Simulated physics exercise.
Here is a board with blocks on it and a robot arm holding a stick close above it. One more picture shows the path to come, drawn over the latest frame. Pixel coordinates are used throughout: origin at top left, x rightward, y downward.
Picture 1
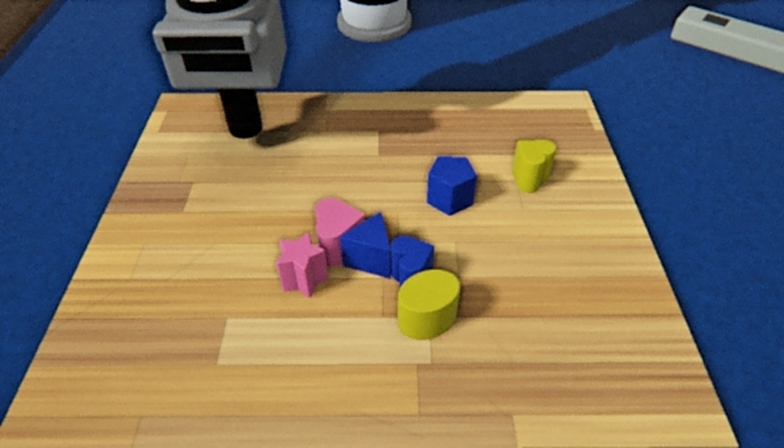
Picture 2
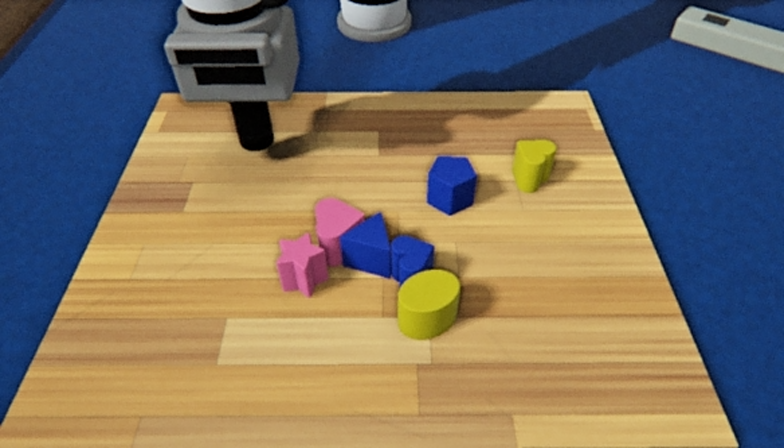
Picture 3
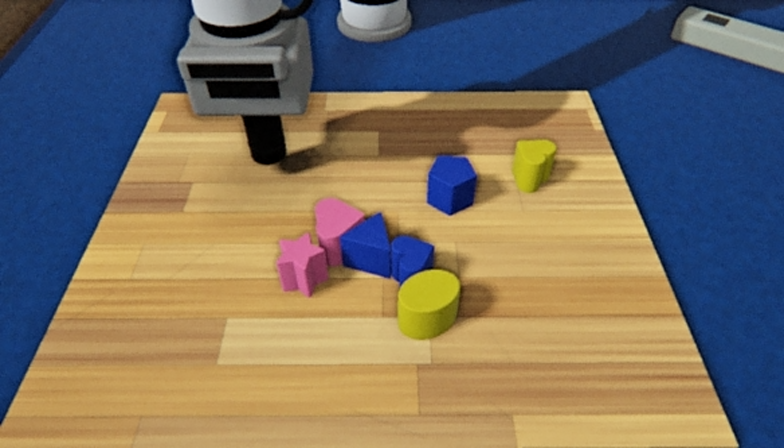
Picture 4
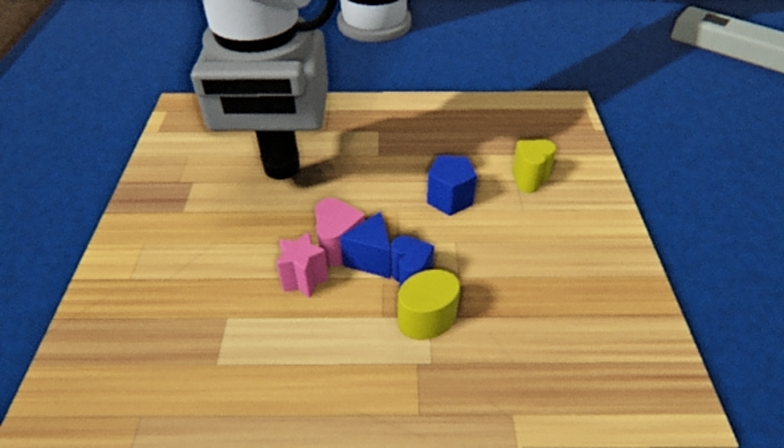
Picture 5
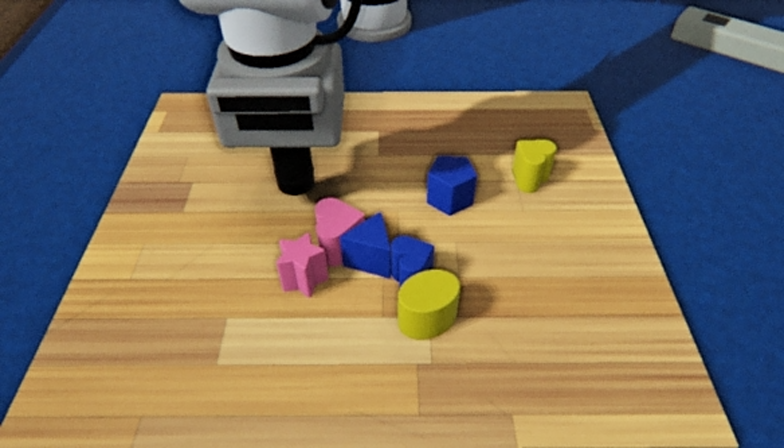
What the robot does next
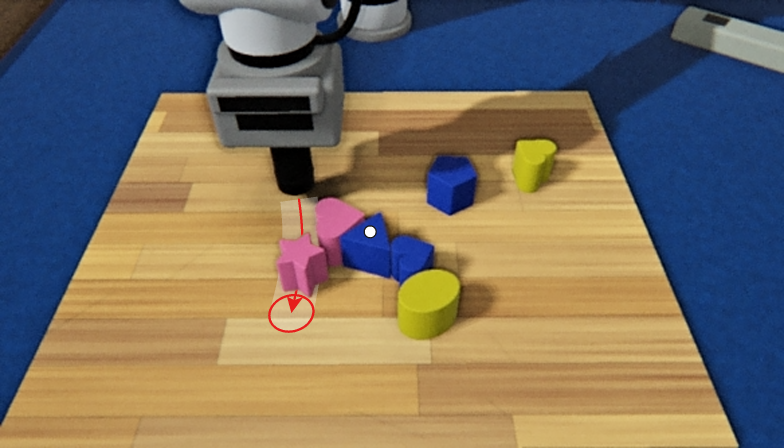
A robot arm holding a black stick moved steadily down and to the right over a wooden board, nearing a pink heart, while the pink, blue and yellow blocks all stayed still.
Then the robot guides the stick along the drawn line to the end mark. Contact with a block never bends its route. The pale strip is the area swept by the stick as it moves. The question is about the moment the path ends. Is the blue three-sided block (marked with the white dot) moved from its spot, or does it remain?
The block in question stays where it was by the end.
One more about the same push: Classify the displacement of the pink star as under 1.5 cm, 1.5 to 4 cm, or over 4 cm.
The distance will be above 4 cm.
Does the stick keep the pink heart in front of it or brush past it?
Beside or behind, I predict.
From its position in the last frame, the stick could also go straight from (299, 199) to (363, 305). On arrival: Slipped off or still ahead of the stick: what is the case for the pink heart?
Final position: Ahead.
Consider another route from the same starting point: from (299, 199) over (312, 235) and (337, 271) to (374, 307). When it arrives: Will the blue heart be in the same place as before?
Short answer: No.
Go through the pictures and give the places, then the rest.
The first picture shows lower end of the stick at (246, 130), tops of blocks, pink star at (299, 250), pink heart at (335, 216), blue three-sided block at (370, 232).
The second picture shows stick at (257, 142), blocks as before.
The third picture shows stick at (269, 155), blocks as before.
The fourth picture shows stick at (282, 169), blocks as before.
The fifth picture shows stick at (296, 184), pink star at (299, 250), pink heart at (335, 216), blue three-sided block at (370, 232).
The drawn path runs from (299, 199) over (302, 232) and (300, 270) to (291, 313); the dot is on the blue three-sided block.
What follows on the original path. One third of the way, stick at (300, 218); nothing pushed yet.
Two thirds of the way, stick at (297, 256); pink star at (300, 271).
At the end, stick at (288, 298); pink star at (300, 315); pink heart not moved; blue three-sided block not moved.
